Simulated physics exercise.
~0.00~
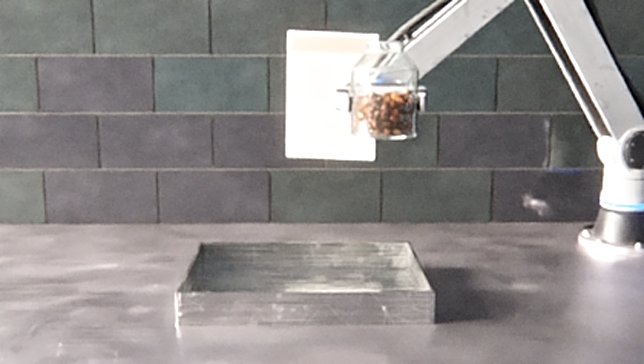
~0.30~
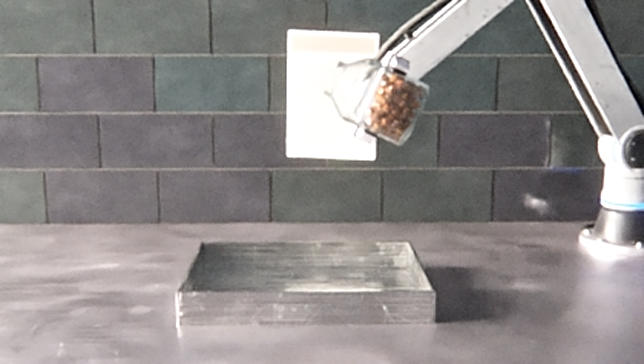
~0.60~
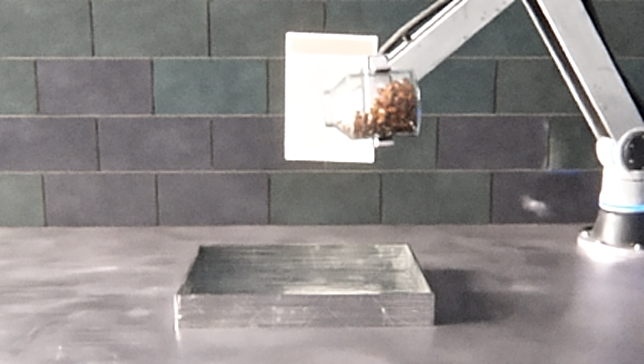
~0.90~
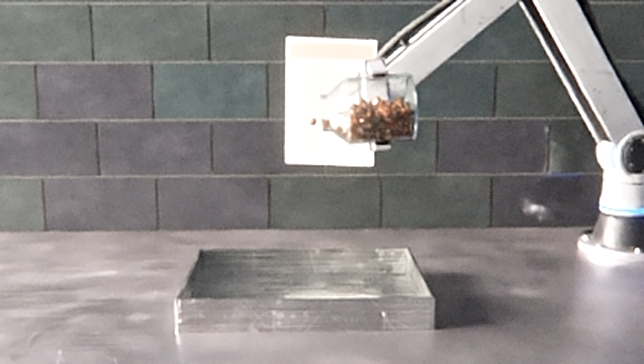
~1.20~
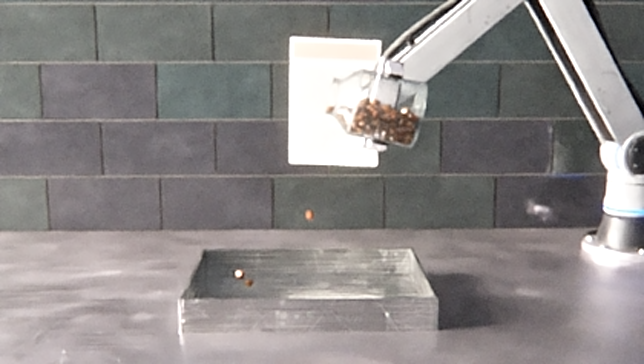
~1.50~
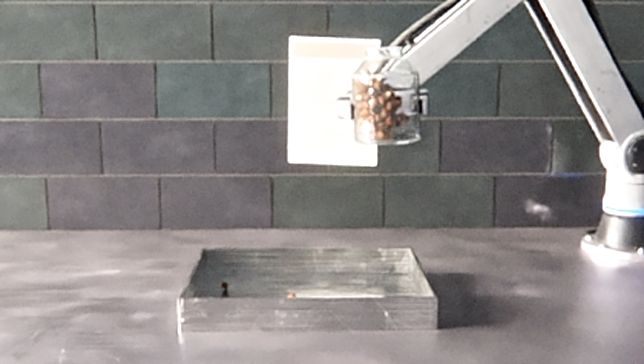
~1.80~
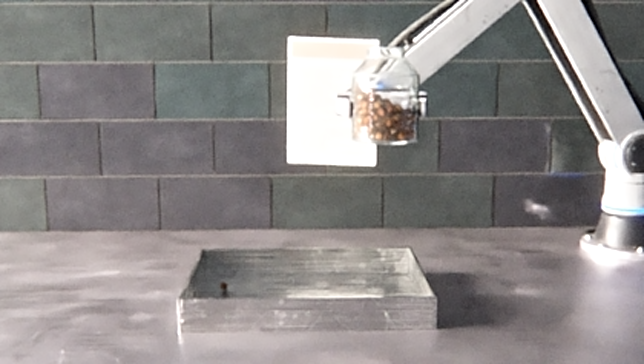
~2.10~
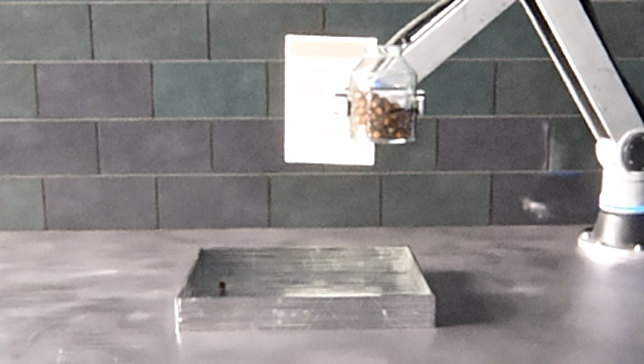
A robot arm tips a jar of brown pellets, drops a few into a tray, and rights it.
